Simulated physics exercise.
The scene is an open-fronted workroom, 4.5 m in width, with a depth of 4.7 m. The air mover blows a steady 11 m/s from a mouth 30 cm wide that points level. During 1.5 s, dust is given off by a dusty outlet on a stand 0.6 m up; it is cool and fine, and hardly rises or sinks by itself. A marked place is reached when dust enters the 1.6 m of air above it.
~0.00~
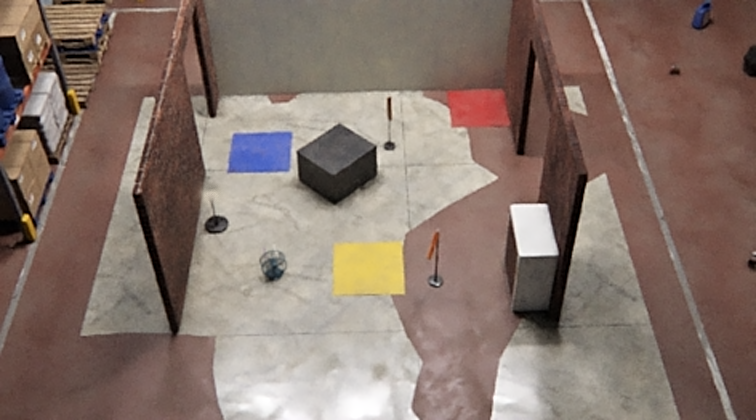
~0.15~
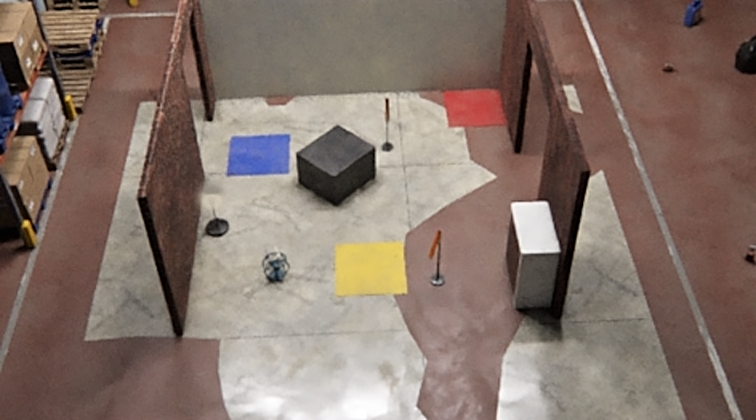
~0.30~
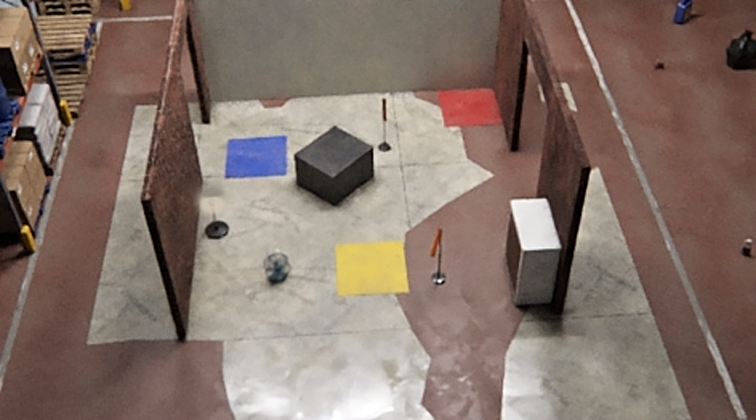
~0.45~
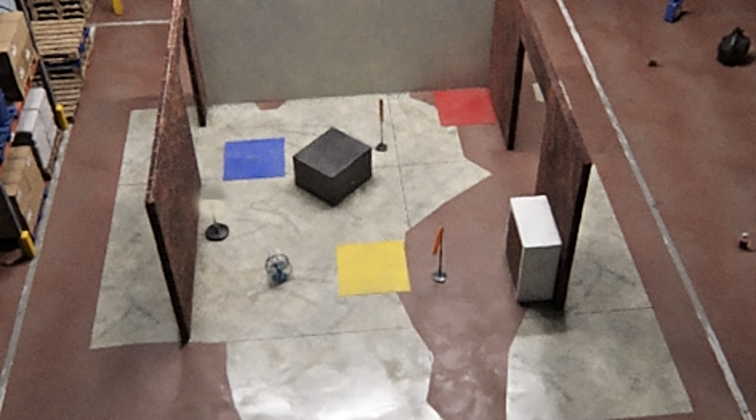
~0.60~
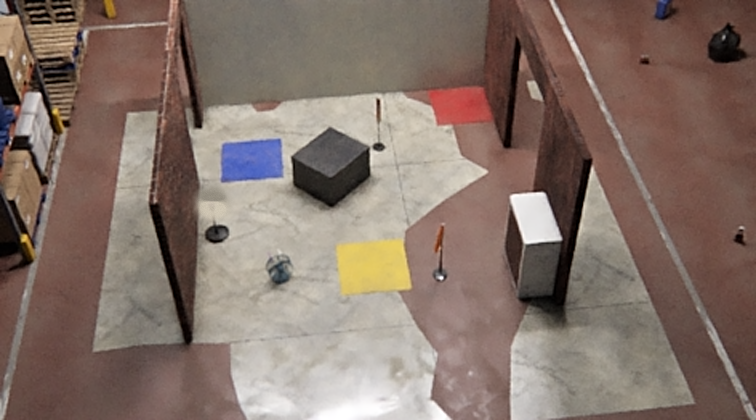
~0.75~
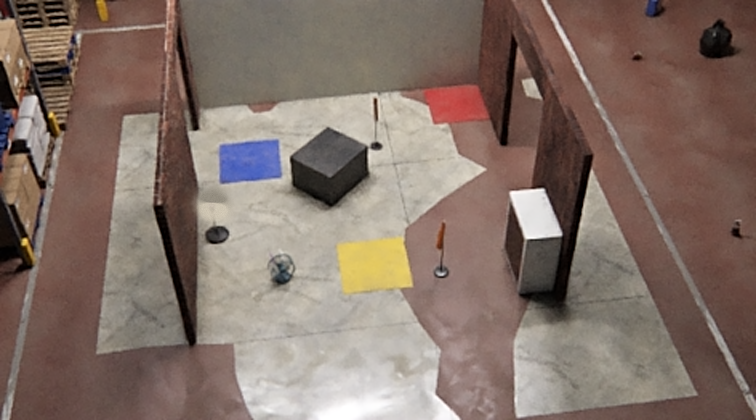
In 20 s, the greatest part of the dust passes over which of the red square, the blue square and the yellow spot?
Blue.
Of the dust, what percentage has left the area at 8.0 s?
About 100 per cent.
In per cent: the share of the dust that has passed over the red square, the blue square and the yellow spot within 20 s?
Around 1 % for red, 30 % for blue, 0 % for yellow.
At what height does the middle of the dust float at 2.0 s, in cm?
I'd put it at around 40 cm up.
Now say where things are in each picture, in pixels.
In the first frame, the dust is thickest near (211, 192), the dusty outlet on a stand stands at (212, 199) and the air mover is at (273, 263).
In the second frame, the dust is thickest near (211, 196), the blue square is centred on (259, 155), the yellow spot is centred on (370, 268) and the red square is centred on (475, 108).
In the third frame, the dust is thickest near (211, 199), a ribbon ends at (431, 257) and a ribbon ends at (384, 121).
In the fourth frame, the dust is thickest near (212, 202), the top of a packing case is at (332, 151) and the top of a machine is at (536, 221).
In the fifth frame, the dust is thickest near (212, 203).
In the sixth frame, the dust is thickest near (213, 205), a ribbon ends at (438, 249) and a ribbon ends at (376, 121).
By 2.0 s we count, 4 % has passed over the blue square, 0 % over the yellow spot and 0 % over the red square, with 100 % still about or yet to come, and the middle of the rest is near (215, 206).
By 4.0 s we count, 25 % has passed over the blue square, 0 % over the yellow spot and 0 % over the red square, with 63 % still about or yet to come, and the middle of the rest is near (196, 120).
By 8.0 s we count, 27 % has passed over the blue square, 0 % over the yellow spot and 1 % over the red square, with 5 % still about or yet to come.
By 20.0 s we count, 27 % has passed over the blue square, 0 % over the yellow spot and 1 % over the red square, with 0 % still about or yet to come.
